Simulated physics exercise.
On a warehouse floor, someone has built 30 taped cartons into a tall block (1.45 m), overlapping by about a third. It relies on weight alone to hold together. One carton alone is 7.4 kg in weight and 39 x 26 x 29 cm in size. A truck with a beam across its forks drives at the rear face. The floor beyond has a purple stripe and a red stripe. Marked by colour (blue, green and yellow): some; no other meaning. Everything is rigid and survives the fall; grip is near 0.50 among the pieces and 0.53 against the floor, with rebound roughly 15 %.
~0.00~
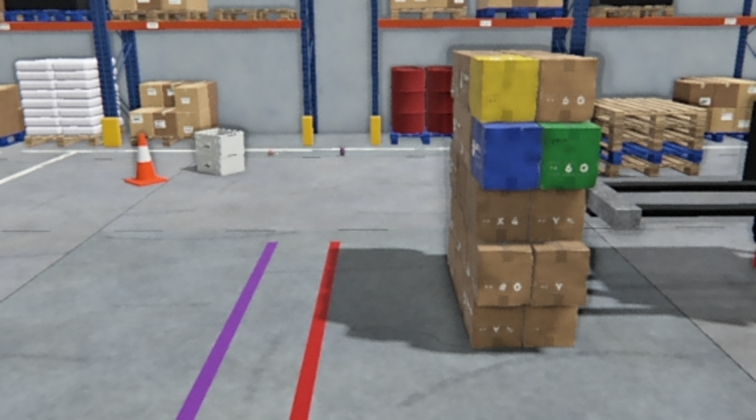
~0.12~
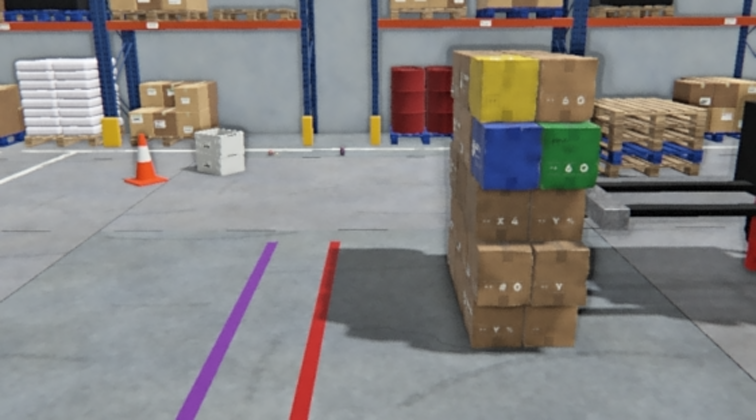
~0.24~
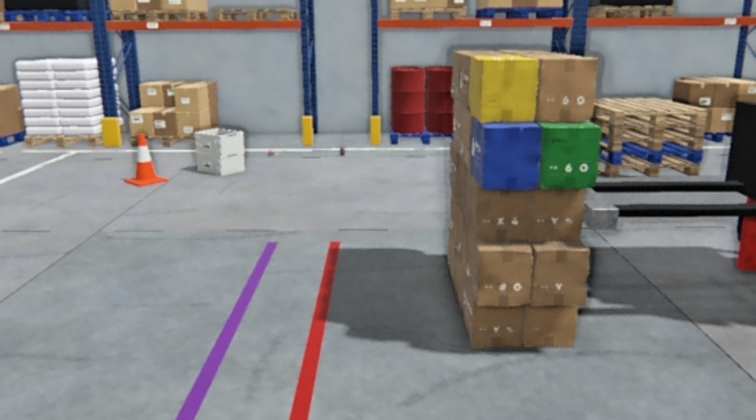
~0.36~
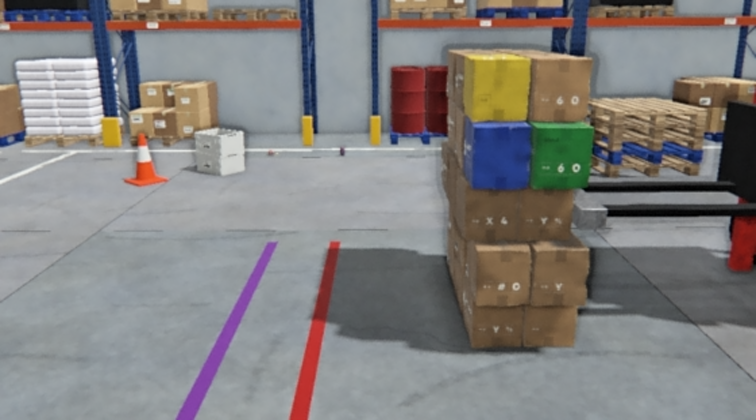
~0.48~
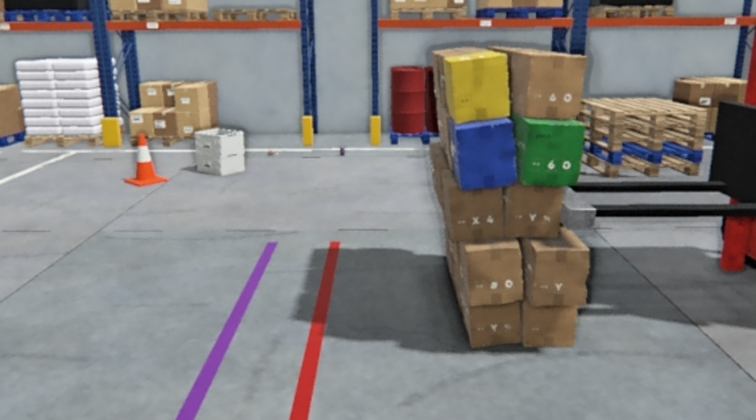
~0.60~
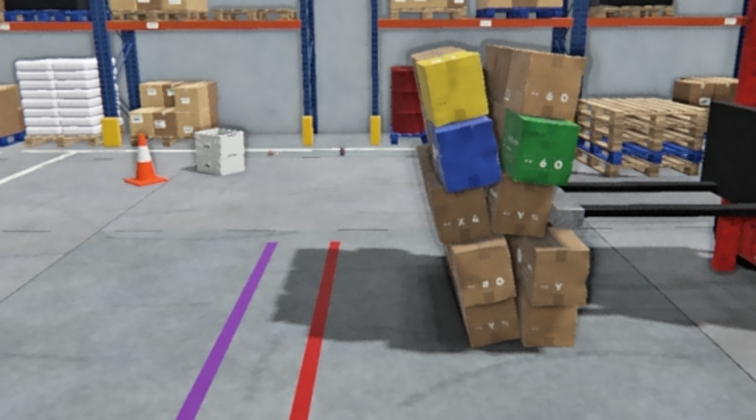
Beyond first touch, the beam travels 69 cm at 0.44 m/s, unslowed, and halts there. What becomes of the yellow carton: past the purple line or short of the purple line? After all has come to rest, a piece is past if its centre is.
Out over the line.
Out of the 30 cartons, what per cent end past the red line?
That would be roughly 25 percent of them.
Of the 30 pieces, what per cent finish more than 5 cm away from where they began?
85 % shifted.
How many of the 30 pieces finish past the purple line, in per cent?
The share is about 20 in a hundred.
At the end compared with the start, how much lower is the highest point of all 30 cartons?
I'd put it at around 45 cm.
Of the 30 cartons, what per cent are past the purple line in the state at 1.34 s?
10 percent by then.
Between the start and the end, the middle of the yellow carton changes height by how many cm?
Its middle ends around 115 cm lower.
After 0.94 s, none of the 30 cartons past the purple line, 24 disturbed; yellow carton 37° from how it stood, 17 cm lower; blue carton 37° from how it stood, 12 cm lower.
After 1.34 s, 3 of the 30 cartons past the purple line; yellow carton on its side; blue carton on its side.
In the end (3.5 s), 6 of the 30 cartons past the purple line; yellow carton on its side; blue carton on its side; green carton 87 cm lower. From the last view, middles, yellow carton near (97, 316), blue carton near (204, 323).
